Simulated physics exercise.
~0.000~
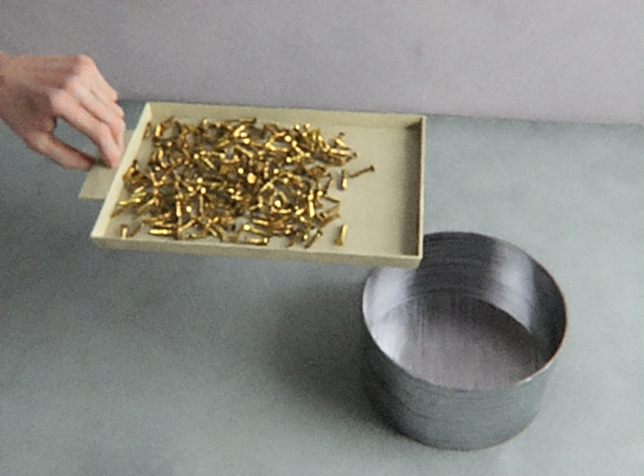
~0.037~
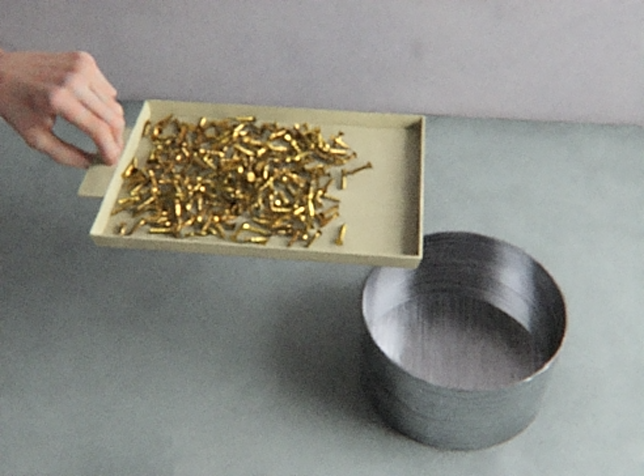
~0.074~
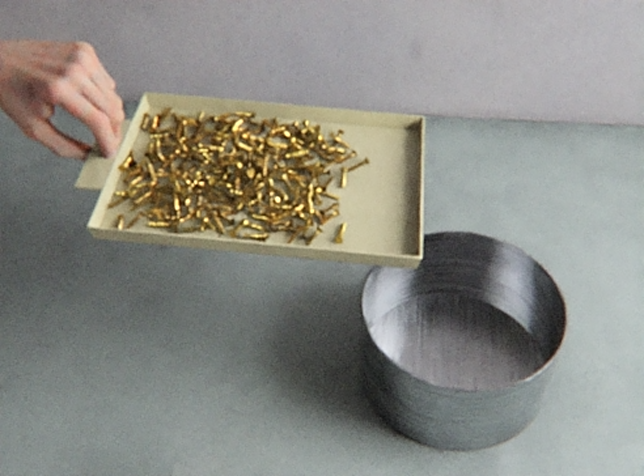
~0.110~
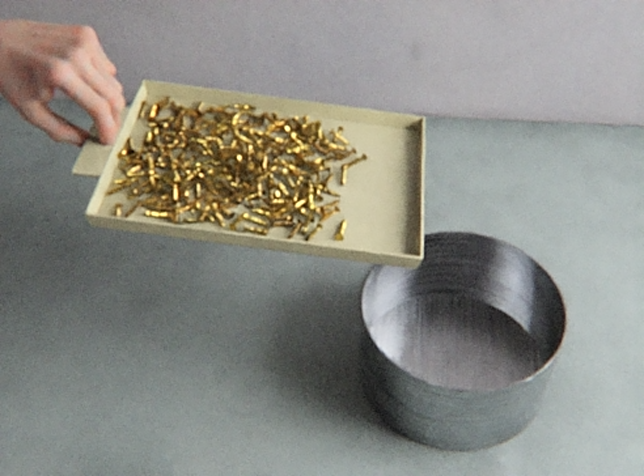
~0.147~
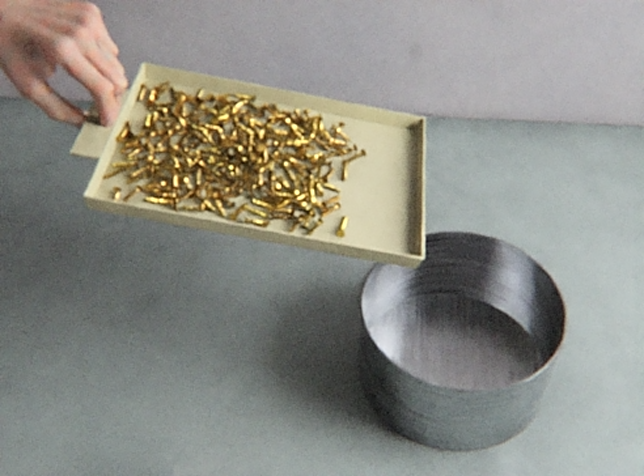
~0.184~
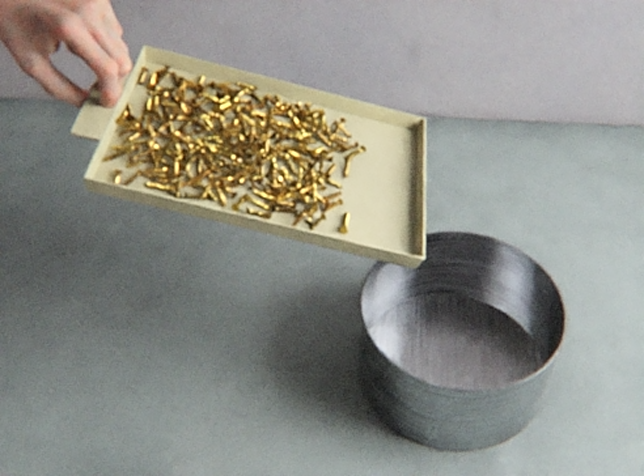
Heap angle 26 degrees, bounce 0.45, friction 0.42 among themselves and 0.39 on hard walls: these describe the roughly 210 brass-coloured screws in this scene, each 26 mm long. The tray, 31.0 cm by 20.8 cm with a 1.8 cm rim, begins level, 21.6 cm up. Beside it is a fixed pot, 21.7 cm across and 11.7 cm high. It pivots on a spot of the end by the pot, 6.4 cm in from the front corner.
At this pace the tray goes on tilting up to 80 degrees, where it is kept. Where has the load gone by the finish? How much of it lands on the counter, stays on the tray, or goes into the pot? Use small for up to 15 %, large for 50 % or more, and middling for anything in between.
Counter - middling, left on the tray - small, pot - large.
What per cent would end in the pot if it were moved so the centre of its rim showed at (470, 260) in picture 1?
Close to 80 in a hundred.
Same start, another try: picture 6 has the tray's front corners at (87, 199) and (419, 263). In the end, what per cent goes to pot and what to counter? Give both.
That works out as pot 95 and counter 0.
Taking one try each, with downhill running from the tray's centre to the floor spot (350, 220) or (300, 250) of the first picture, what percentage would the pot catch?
About 95 and 40 per cent.
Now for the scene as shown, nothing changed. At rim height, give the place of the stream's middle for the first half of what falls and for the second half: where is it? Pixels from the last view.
(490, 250) or so first, later (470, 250).
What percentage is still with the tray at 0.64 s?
It's roughly 95 percent.
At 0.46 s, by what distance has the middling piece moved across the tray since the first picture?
Roughly 4 cm.
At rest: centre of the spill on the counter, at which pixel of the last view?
You'll find it at about pixel (529, 267).
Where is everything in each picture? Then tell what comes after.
The first frame shows tray tilt 0 degrees, front corners at (94, 234) and (418, 255); middle of the pieces at (244, 180); pot at (464, 304).
The second frame shows tray tilt 1 degrees, front corners at (93, 232) and (418, 255); middle of the pieces at (243, 179).
The third frame shows tray tilt 3 degrees, front corners at (91, 225) and (418, 255); middle of the pieces at (242, 174).
The fourth frame shows tray tilt 6 degrees, front corners at (89, 212) and (419, 255), lowest corner right back; middle of the pieces at (242, 167).
The fifth frame shows tray tilt 10 degrees, front corners at (88, 194) and (420, 255), lowest corner right back; middle of the pieces at (243, 157).
The sixth frame shows tray tilt 15 degrees, front corners at (88, 176) and (421, 255), lowest corner right back; middle of the pieces at (244, 147); pot at (462, 304). Its pace works out near 120 degrees a second.
Then, at 0.46 s, tilt 47 degrees; the tray holds 100 %, the pot 0 %.
After 0.64 s, tilt 68 degrees; the tray holds 95 %, the pot 0 %.
After 0.95 s, tilt 80 degrees; the tray holds 10 %, the pot 60 %.
In the end, at 2.2 s, counter 35 %, tray 5 %, pot 60 %.
